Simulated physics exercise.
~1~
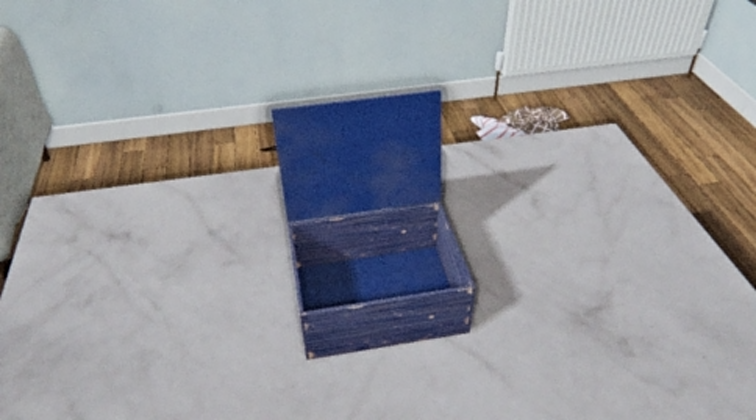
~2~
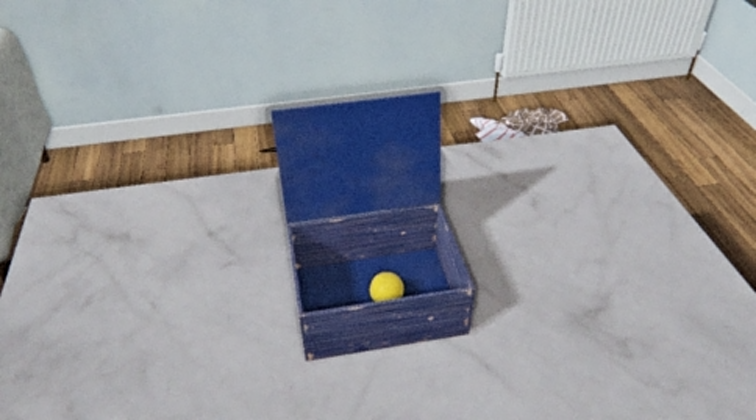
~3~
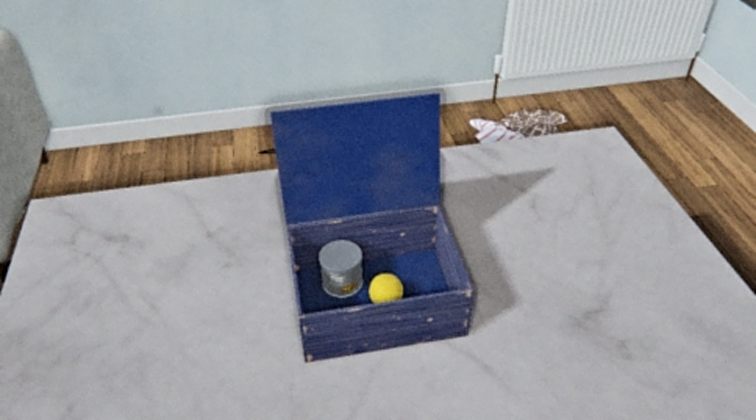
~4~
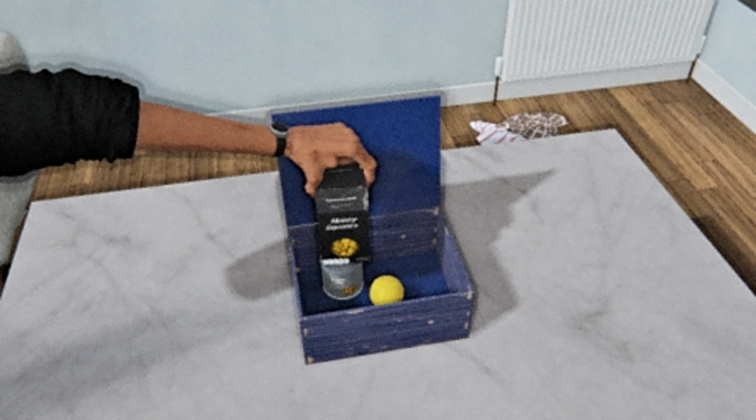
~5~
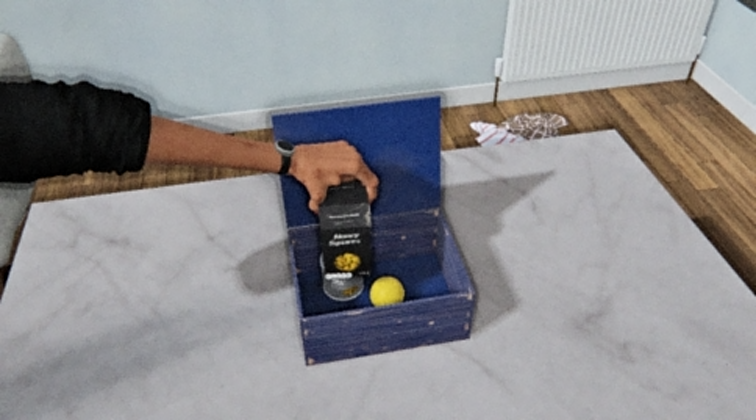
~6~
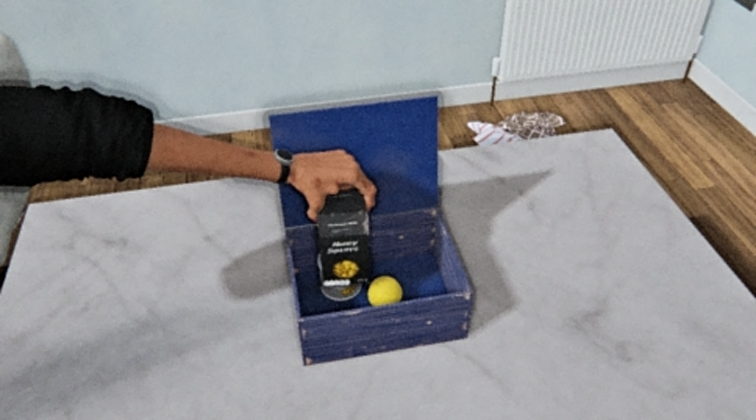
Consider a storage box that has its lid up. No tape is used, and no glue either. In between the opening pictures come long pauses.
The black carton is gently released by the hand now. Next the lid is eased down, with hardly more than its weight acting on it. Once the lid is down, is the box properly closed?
No, the lid is still ajar.
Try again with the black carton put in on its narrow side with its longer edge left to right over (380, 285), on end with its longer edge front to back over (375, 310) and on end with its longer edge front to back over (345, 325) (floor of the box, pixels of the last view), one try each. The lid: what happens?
On the first attempt the lid settles shut, on the second it remains open a bit, and on the third it remains open a bit.
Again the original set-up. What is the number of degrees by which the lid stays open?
I'd put it at roughly 20°.
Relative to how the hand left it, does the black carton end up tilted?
Result: The black carton leans over.
Then, 0.90 s after the last picture, lid starting down; black carton tipped 56° from how it was near (352, 284); yellow lemon rolled about its own width.
Then, 1.60 s after the last picture, lid 60° above the rim; black carton tipped 56° from how it was near (353, 284); yellow lemon rolled about its own width.
Then, 2.40 s after the last picture, lid 20° above the rim; black carton tipped 56° from how it was near (353, 284); yellow lemon rolled about its own width.
At rest, lid 20° above the rim; tipped over in the box, black carton; moved from the start, yellow lemon; grey tin in place. Seen from the same camera at the end, black carton near (353, 284).
